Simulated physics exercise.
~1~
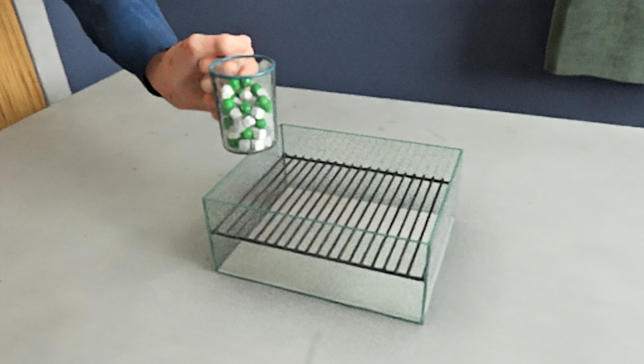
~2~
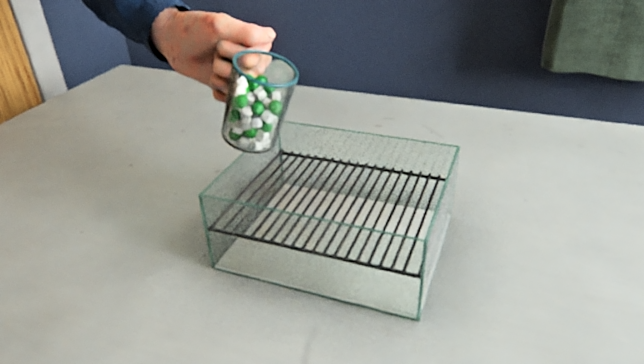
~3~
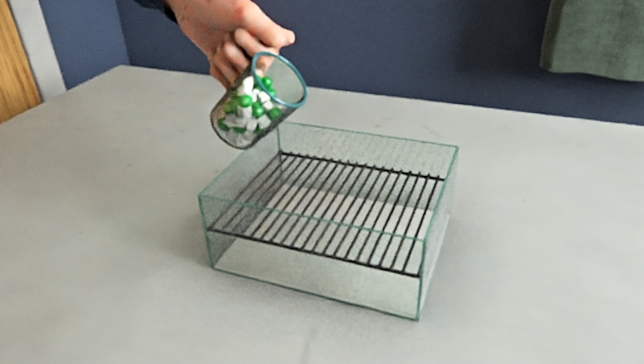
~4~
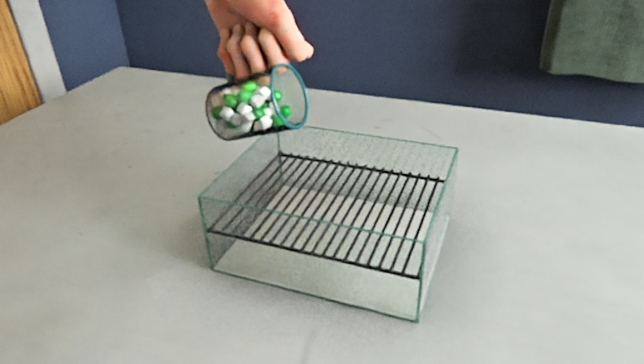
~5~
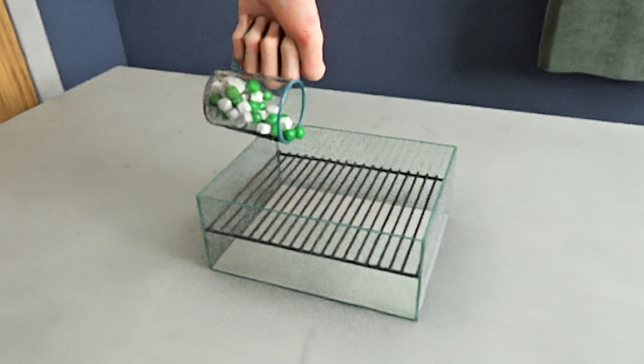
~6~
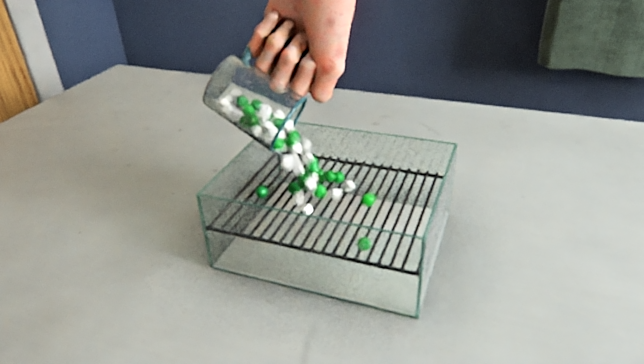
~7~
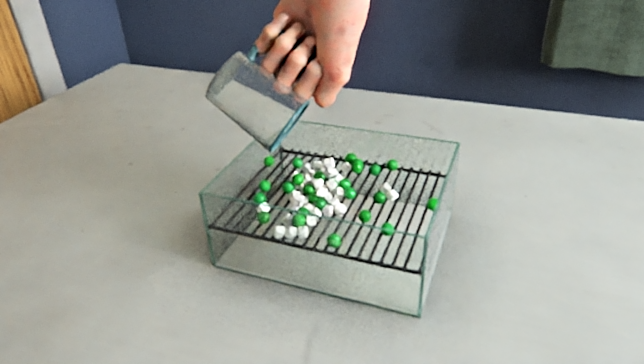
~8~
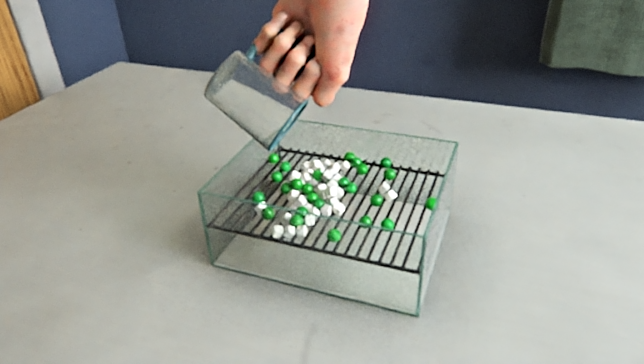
A hand tips green and white pieces from a cup onto a wire rack, where all stay.
